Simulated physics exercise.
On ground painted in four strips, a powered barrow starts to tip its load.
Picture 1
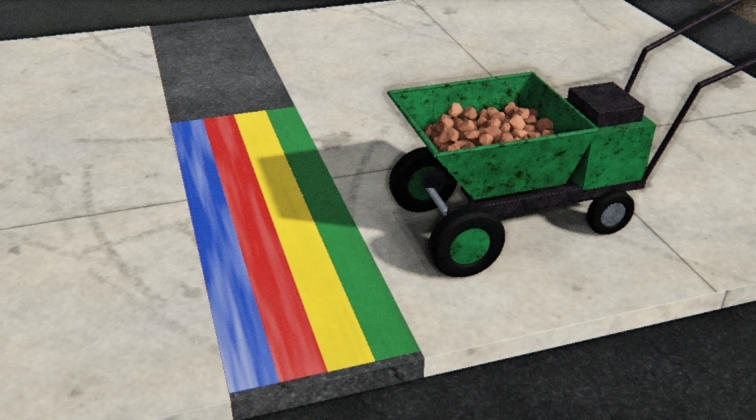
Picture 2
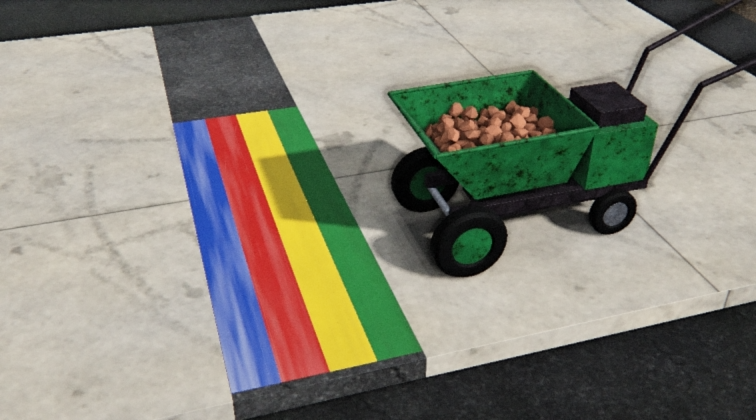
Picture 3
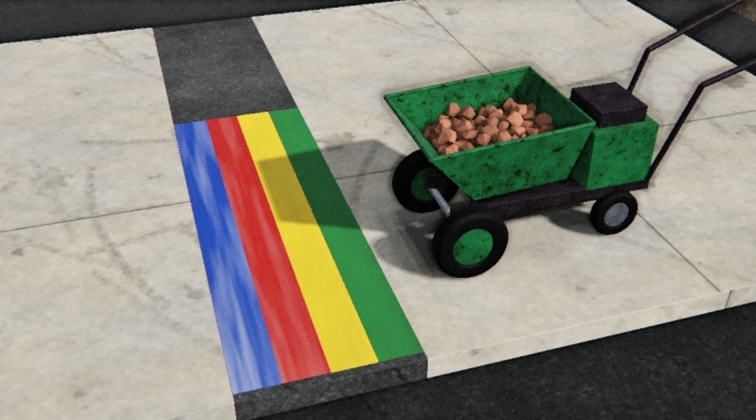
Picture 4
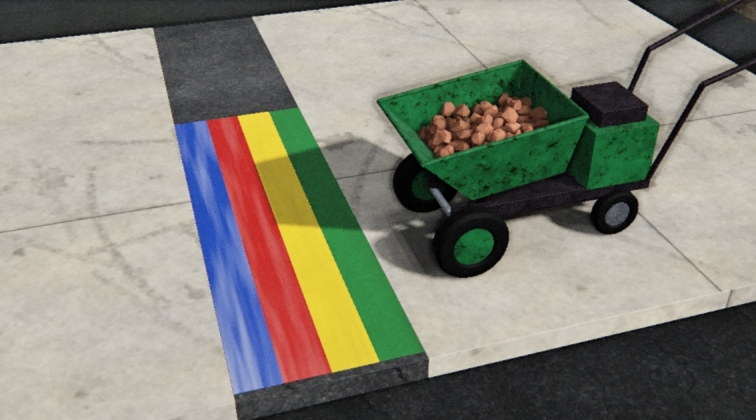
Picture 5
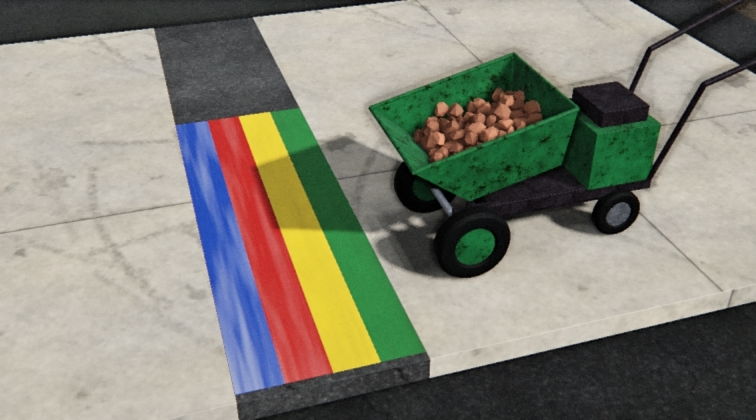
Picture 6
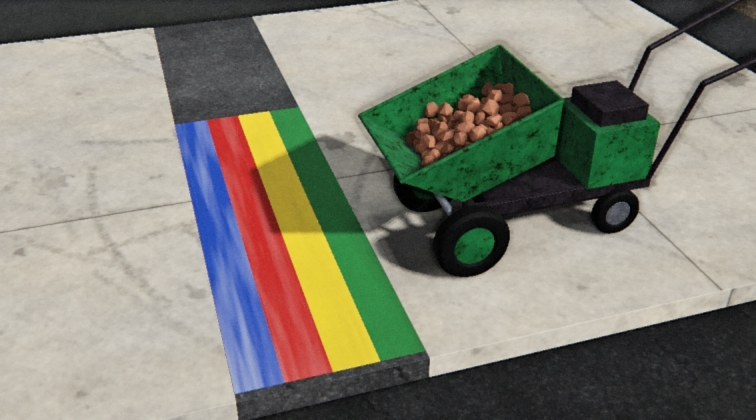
Green powered barrow standing beside blue, red, yellow and green painted strips, its skip of rubble slowly tilting forward to the left.
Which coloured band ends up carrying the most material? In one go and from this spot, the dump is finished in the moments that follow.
The yellow band.
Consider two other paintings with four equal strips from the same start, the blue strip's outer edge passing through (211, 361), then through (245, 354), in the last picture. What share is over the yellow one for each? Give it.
Near 40 and 30 in a hundred.
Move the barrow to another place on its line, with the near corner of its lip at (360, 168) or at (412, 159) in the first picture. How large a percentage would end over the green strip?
Try 1: 0 %. Try 2: 0 %.
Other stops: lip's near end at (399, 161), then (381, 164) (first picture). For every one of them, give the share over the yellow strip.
The shares come out close to 10 and 0 per cent, in that order.
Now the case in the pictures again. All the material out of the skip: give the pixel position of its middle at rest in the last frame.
The centre settles at about (300, 264).
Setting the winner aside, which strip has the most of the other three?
The second place goes to the red strip.
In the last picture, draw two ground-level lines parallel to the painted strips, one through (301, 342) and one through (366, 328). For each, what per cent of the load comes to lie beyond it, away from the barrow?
I'd say about 20 and about 60 in a hundred.
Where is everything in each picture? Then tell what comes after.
In the first frame, lip of the skip (436, 155), level; top of the load (495, 126), lumps of rubble; green strip (380, 319); yellow strip (336, 328); red strip (291, 338); blue strip (244, 347).
In the second frame, lip of the skip (436, 156), level; top of the load (495, 125).
In the third frame, lip of the skip (431, 160), tipped barely; top of the load (503, 127).
In the fourth frame, lip of the skip (424, 165), tipped a little; top of the load (498, 124).
In the fifth frame, lip of the skip (414, 172), tipped a little; top of the load (502, 113).
In the sixth frame, lip of the skip (402, 181), tipped clearly; top of the load (506, 113); green strip (385, 319); yellow strip (341, 328); red strip (296, 338); blue strip (249, 348).
Just after the last frame, skip tipped steeply; every one in the skip.
A moment on, skip tipped right over; the larger part in the skip; just a few over the green strip; roughly a quarter over the yellow strip; just a few over the red strip.
Further on, skip tipped right over; roughly a third in the skip; about a tenth over the green strip; roughly a third over the yellow strip; roughly a quarter over the red strip; about a tenth over the blue strip; just a few off the paint.
When it is over, skip tipped right over; roughly a third in the skip; about a tenth over the green strip; roughly a third over the yellow strip; roughly a quarter over the red strip; about a tenth over the blue strip; just a few off the paint.
